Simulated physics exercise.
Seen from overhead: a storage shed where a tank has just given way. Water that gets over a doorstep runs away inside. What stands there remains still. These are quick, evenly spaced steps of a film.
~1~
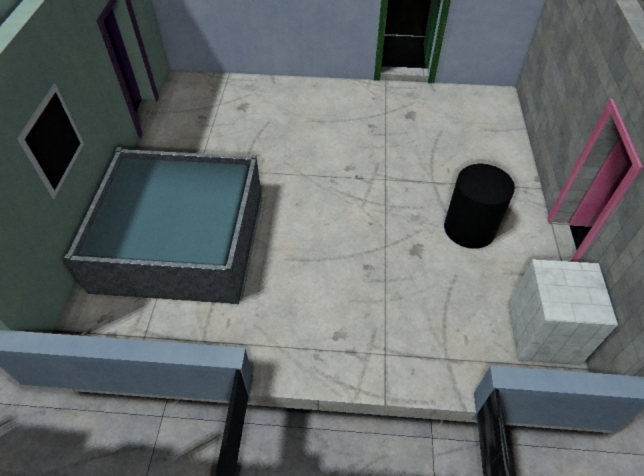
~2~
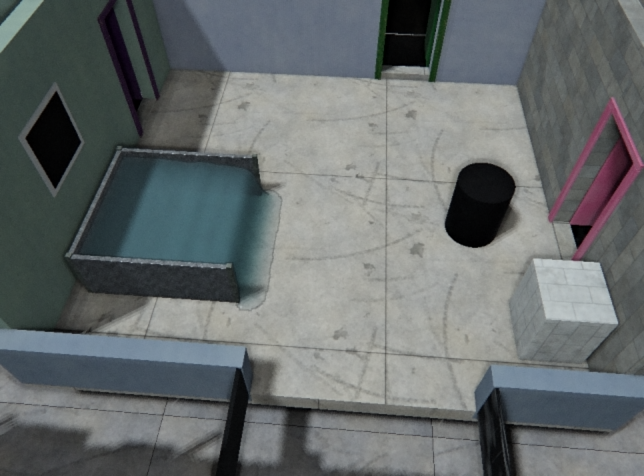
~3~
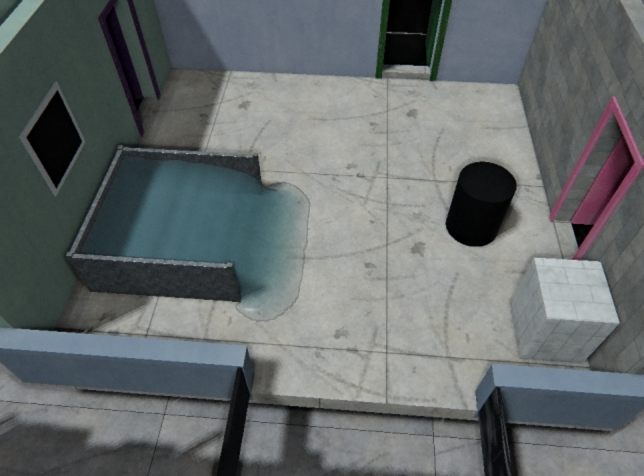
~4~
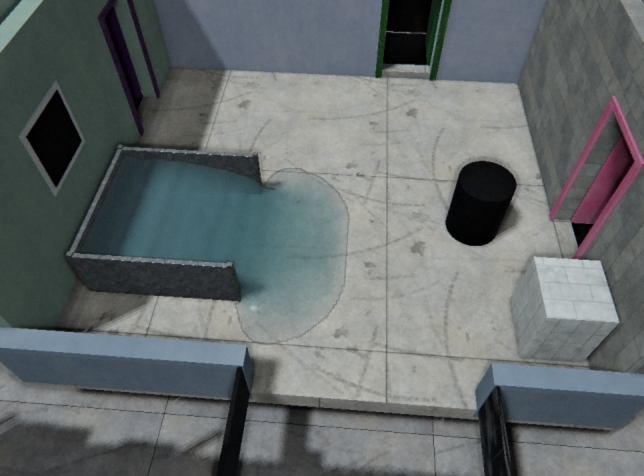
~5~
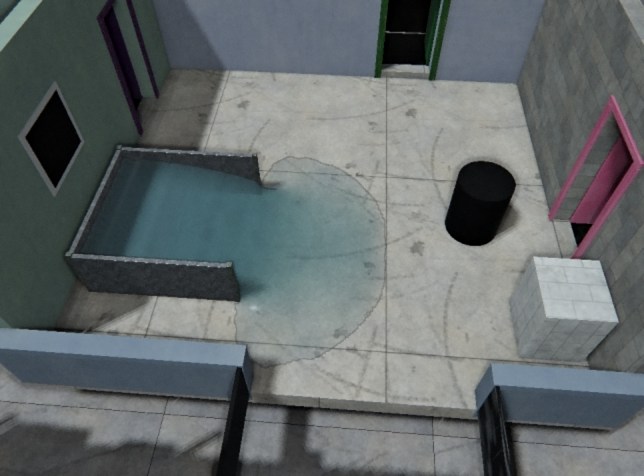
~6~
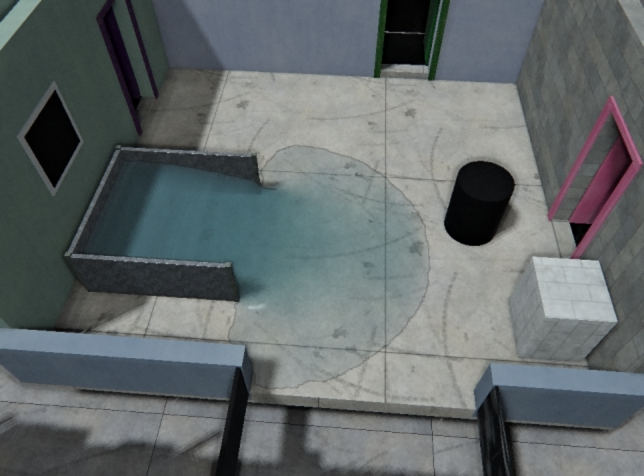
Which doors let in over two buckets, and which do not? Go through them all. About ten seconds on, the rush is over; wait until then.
Purple door - over two buckets, green door - not over two, pink door - over two buckets.
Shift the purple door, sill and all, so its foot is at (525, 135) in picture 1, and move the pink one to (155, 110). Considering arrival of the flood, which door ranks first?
I'd go with the door marked purple.
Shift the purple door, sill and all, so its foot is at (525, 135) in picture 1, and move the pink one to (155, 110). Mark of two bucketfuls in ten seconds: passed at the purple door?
Purple door: It tops the limit.
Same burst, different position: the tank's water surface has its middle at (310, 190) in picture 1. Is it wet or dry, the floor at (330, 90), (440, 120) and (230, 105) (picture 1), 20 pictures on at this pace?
So, in the order given, I'd say soaked through, soaked through, unaffected.
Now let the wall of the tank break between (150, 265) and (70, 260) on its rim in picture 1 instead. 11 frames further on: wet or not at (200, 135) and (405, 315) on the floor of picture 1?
Well, the first place would be still bare and the second one submerged.
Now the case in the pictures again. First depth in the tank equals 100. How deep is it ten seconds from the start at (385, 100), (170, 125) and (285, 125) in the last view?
In turn 8, 12 and 4 in a hundred.
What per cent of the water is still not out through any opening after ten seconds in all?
Estimate: 68 %.
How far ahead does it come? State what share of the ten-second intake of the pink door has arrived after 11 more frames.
That share would be near 15 %.
A moment on, water covers 45 % of the floor; the purple door not reached, the green door not reached, the pink door under two buckets in.
Next, water covers 55 % of the floor; the purple door not reached, the green door not reached, the pink door over two buckets in.
Then, water covers 55 % of the floor; the purple door not reached, the green door wet at the sill, nothing in, the pink door far over two buckets in.
Later, water covers 75 % of the floor; the purple door not reached, the green door wet at the sill, nothing in, the pink door far over two buckets in.
In the end, water covers 95 % of the floor; the purple door over two buckets in, the green door wet at the sill, nothing in, the pink door far over two buckets in.
